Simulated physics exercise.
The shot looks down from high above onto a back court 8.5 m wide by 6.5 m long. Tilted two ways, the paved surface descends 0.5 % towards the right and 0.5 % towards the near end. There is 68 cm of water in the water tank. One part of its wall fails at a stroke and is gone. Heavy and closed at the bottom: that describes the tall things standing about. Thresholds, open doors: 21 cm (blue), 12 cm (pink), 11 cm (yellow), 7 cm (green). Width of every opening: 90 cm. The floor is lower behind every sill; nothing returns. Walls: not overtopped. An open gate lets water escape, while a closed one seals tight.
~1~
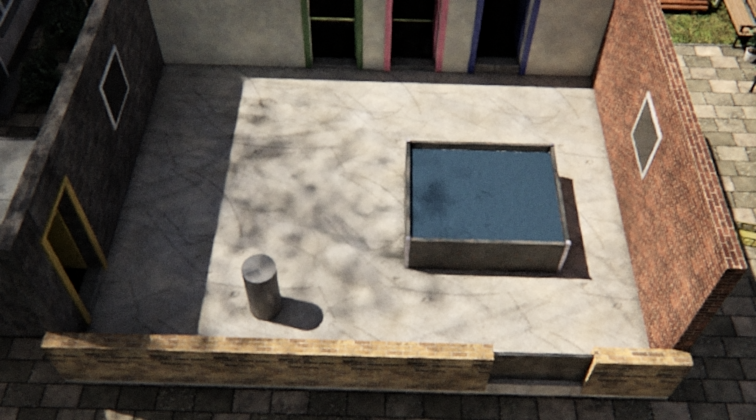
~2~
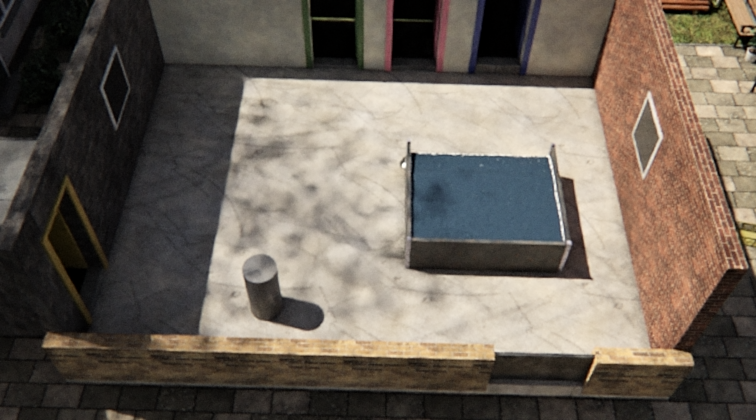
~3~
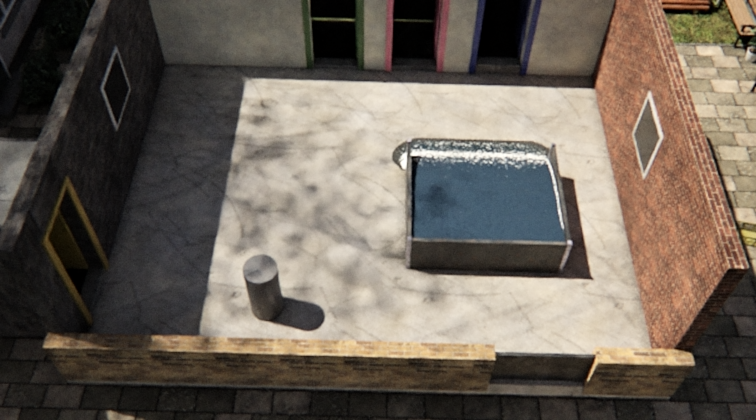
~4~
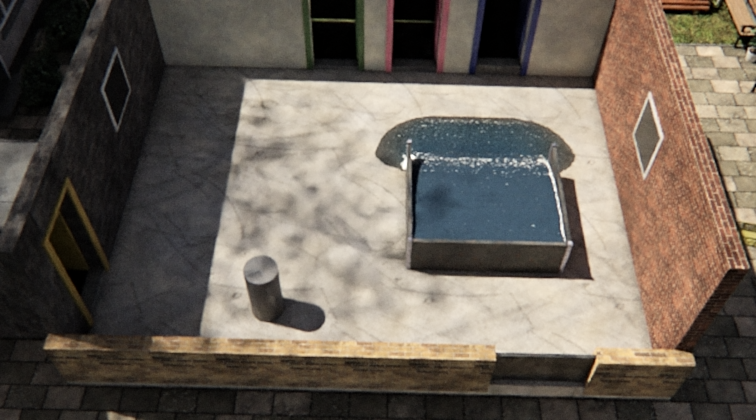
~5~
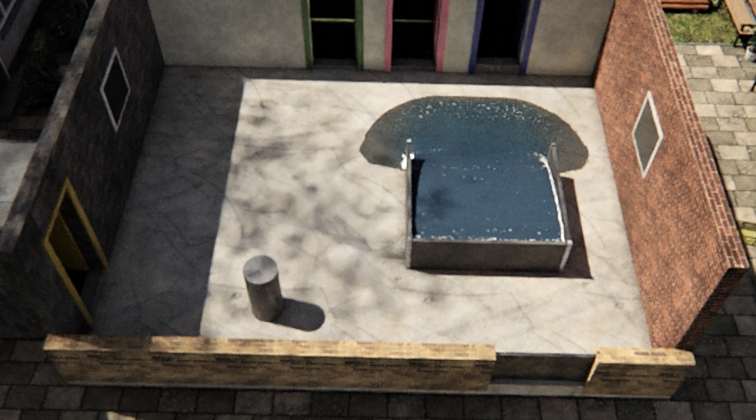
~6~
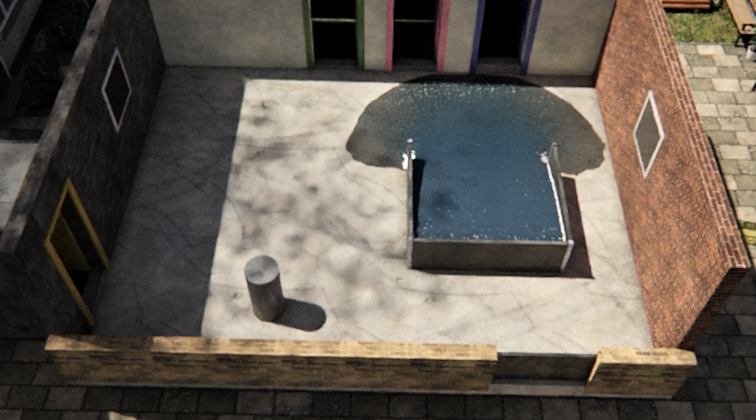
In a walled courtyard, water pours from a tank's open far side and spreads across the paving.
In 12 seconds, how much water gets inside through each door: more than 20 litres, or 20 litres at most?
At the end, at the blue door the amount will overshoot the limit. At the pink door the amount will overshoot the limit. At the yellow door the amount will not overshoot the limit. At the green door the amount will overshoot the limit.
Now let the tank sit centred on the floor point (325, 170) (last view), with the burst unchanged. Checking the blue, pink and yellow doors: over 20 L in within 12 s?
Checking each door against the limit: Blue does not exceed it, pink tops it, yellow does not exceed it.
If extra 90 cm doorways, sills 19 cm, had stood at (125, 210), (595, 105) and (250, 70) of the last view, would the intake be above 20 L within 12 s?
First doorway falls short, second gets there, third falls short.
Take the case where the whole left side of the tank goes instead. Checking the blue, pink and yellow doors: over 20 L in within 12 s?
Blue door doesn't reach it, pink door doesn't reach it, yellow door surpasses it.
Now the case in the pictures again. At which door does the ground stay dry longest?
Yellow.
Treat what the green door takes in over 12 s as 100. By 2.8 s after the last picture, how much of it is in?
Some 80 per cent by then.
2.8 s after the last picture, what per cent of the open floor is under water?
40 %.
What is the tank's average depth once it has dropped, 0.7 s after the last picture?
34 cm.
Then, 0.7 s after the last picture water covers 25 % of the floor and is deepest (42 cm) near (465, 77); blue door 41 cm at the sill, 42 L in, pink door 30 cm at the sill, 40 L in, yellow door not reached, green door 6 cm at the sill, 0 L in.
Then, 1.5 s after the last picture water covers 25 % of the floor and is deepest (44 cm) near (583, 80); blue door 37 cm at the sill, 122 L in, pink door 32 cm at the sill, 132 L in, yellow door not reached, green door 15 cm at the sill, 7 L in.
Then, 2.8 s after the last picture water covers 40 % of the floor and is deepest (28 cm) near (583, 80); blue door 24 cm at the sill, 173 L in, pink door 20 cm at the sill, 222 L in, yellow door not reached, green door 11 cm at the sill, 30 L in.
Then, 6.3 s after the last picture water covers 85 % of the floor and is deepest (18 cm) near (657, 373); blue door 8 cm at the sill, 178 L in, pink door 6 cm at the sill, 240 L in, yellow door 3 cm at the sill, 0 L in, green door 5 cm at the sill, 37 L in.
Then, 11.3 s after the last picture water covers 95 % of the floor and is deepest (11 cm) near (84, 358); blue door 3 cm at the sill, 178 L in, pink door 3 cm at the sill, 240 L in, yellow door 11 cm at the sill, 0 L in, green door 3 cm at the sill, 37 L in.
